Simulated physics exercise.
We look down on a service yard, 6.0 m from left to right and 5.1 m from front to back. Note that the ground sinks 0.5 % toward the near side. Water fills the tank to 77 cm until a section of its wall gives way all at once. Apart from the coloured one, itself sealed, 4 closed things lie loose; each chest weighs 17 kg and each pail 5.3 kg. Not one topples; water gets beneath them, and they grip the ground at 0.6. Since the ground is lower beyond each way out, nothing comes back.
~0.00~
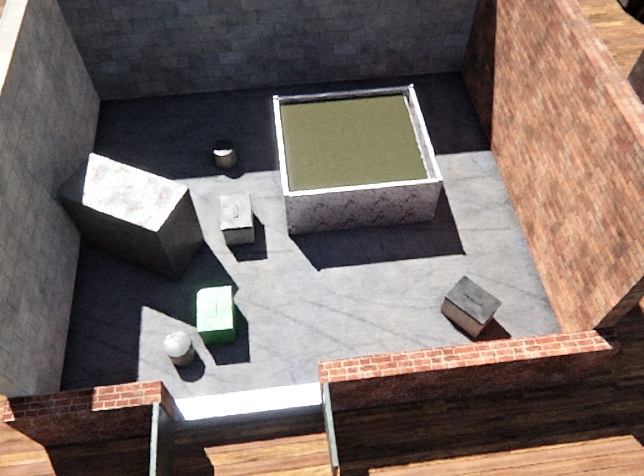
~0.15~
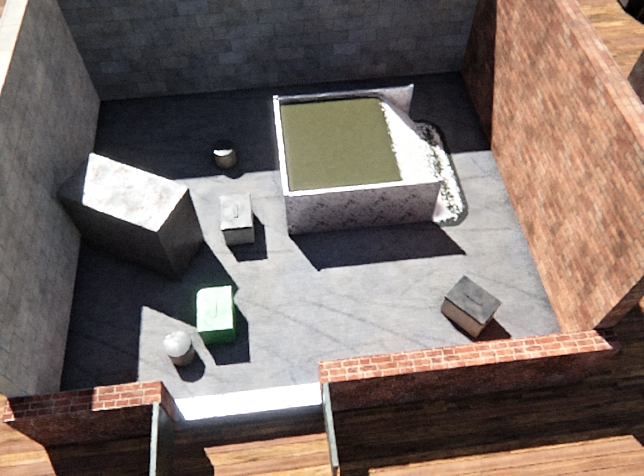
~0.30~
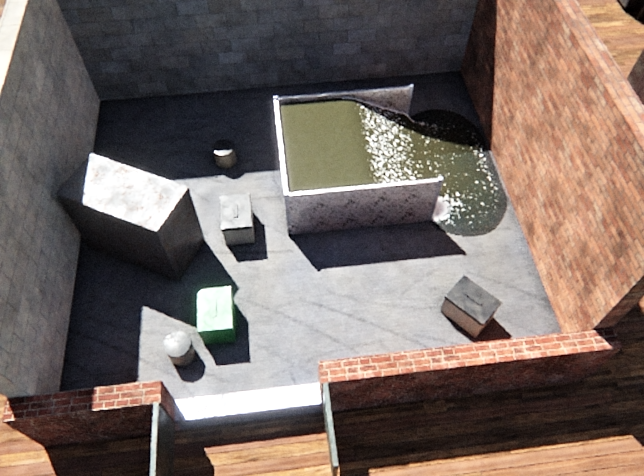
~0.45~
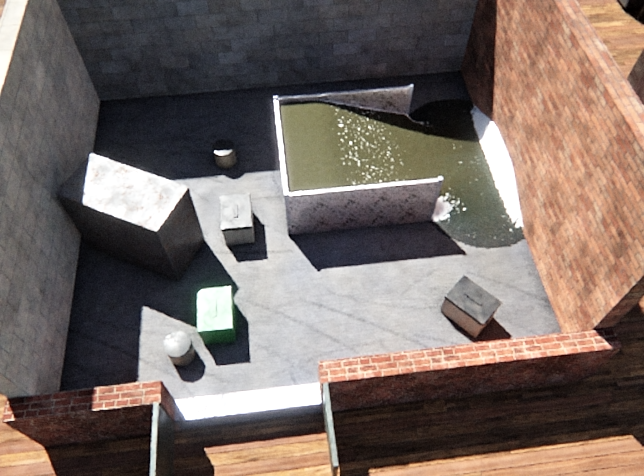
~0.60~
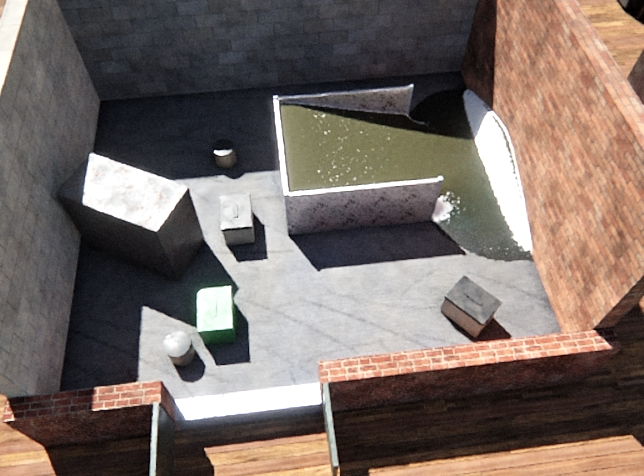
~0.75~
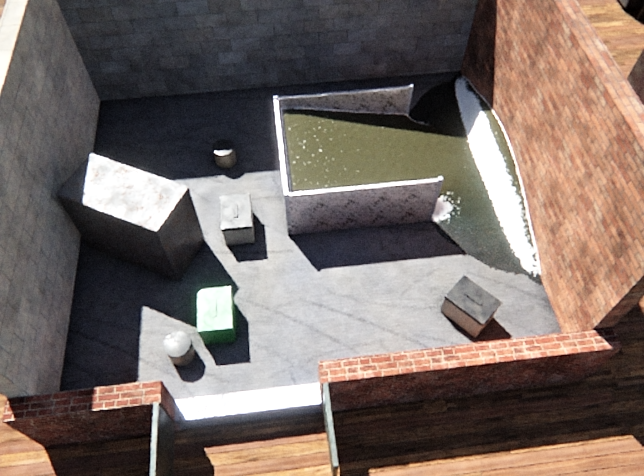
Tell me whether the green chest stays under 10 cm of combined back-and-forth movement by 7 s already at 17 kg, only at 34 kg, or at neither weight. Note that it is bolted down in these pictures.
My call: Too light either way.
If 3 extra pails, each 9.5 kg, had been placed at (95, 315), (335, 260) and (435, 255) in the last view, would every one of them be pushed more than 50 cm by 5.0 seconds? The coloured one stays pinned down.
Results, in sequence: Not exceeded / not exceeded / not exceeded.
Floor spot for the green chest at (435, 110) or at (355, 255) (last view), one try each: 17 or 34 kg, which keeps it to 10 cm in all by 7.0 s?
In turn: Both fail; the lighter suffices.
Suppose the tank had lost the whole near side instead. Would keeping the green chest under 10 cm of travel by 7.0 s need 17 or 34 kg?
Then, in short, both are too little.
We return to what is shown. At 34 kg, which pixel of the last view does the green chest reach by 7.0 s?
Near (182, 309).
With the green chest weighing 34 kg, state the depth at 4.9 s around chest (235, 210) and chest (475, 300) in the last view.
Roughly 6 and 12 cm.
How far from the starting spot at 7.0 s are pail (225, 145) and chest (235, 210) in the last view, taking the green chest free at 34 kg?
So the first is off by 40 centimetres, the second by 80 centimetres.
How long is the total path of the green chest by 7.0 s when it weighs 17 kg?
It would cover some 200 cm all told.
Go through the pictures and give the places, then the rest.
The first picture shows the green chest at (215, 308), on the bottom; 3.2 m2 under water; 0 of 5 have shifted.
The second picture shows the green chest at (215, 308), on the bottom; water covers 4.3 m2; 0 of 5 have shifted.
The third picture shows the green chest at (215, 308) rests on the ground; water covers 5.7 m2; 0 of 5 have shifted.
The fourth picture shows the green chest at (215, 308) rests on the ground; 6.3 m2 under water; 0 of 5 have shifted.
The fifth picture shows the green chest at (215, 308), on the bottom; water covers 6.7 m2; 0 of 5 have shifted.
The sixth picture shows the green chest at (215, 308), on the bottom; water covers 7.0 m2; 0 of 5 have shifted.
After 1.4 s the green chest would be 0 cm from its start with 17 kg and 0 cm from its start with 34 kg; 0 cm of water round it then.
After 3.1 s the green chest would be 11 cm from its start with 17 kg and 0 cm from its start with 34 kg; 5 cm of water round it then.
After 4.9 s the green chest would be 125 cm from its start with 17 kg and 38 cm from its start with 34 kg; 6 cm of water round it then.
After 7.0 s the green chest would be 115 cm from its start with 17 kg and 38 cm from its start with 34 kg; 11 cm of water round it then.
